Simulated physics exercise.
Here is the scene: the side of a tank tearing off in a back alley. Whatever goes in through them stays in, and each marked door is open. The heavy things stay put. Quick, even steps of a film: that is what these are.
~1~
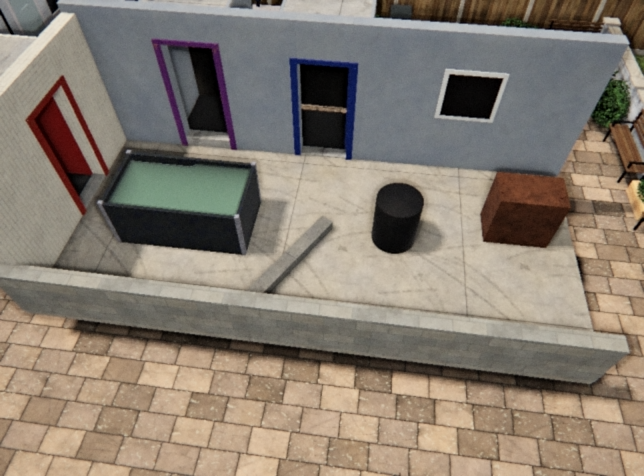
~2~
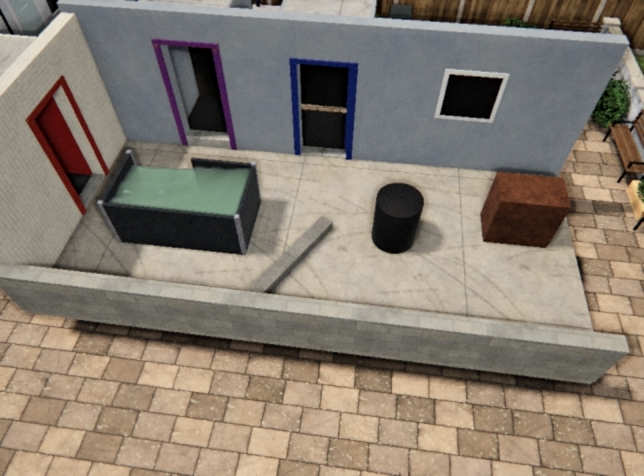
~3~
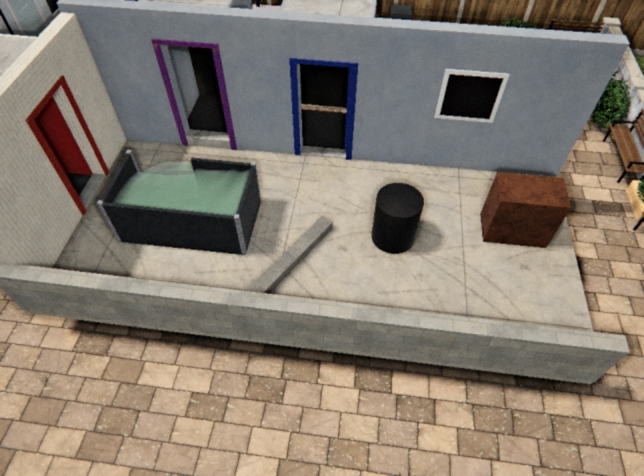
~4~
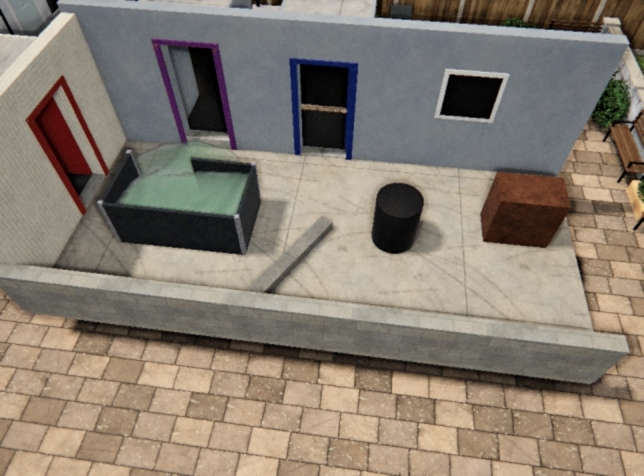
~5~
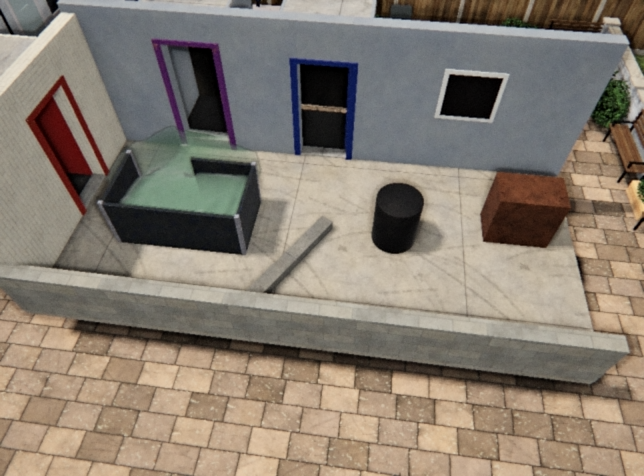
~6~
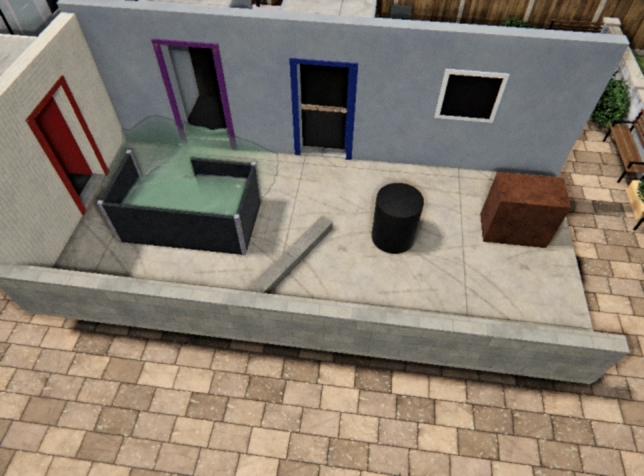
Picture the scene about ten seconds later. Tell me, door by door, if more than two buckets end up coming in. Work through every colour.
The red door surpasses two buckets. The purple door surpasses two buckets. The blue door surpasses two buckets.
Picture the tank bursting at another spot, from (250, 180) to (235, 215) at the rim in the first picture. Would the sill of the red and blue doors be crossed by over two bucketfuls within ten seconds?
The red door falls short and the blue door tops the limit.
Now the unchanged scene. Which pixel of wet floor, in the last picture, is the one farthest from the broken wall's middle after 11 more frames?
Roughly at (455, 171).
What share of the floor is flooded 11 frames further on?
Close to 40 percent, by my reckoning.
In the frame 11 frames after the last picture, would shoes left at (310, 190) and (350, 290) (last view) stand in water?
Point one: Swamped. Point two: Unflooded.
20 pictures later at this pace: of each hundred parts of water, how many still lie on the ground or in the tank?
86 %.
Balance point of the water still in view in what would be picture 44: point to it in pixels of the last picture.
My pick is pixel (238, 220).
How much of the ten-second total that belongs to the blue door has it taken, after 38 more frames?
Something like 10 in a hundred.
A moment on, water covers 20 % of the floor; the red door wet at the sill, nothing in, the purple door far over two buckets in, the blue door wet at the sill, nothing in.
Next, water covers 40 % of the floor; the red door under two buckets in, the purple door far over two buckets in, the blue door under two buckets in.
Then, water covers 65 % of the floor; the red door over two buckets in, the purple door far over two buckets in, the blue door under two buckets in.
Later, water covers 80 % of the floor; the red door far over two buckets in, the purple door far over two buckets in, the blue door under two buckets in.
In the end, water covers 95 % of the floor; the red door far over two buckets in, the purple door far over two buckets in, the blue door over two buckets in.
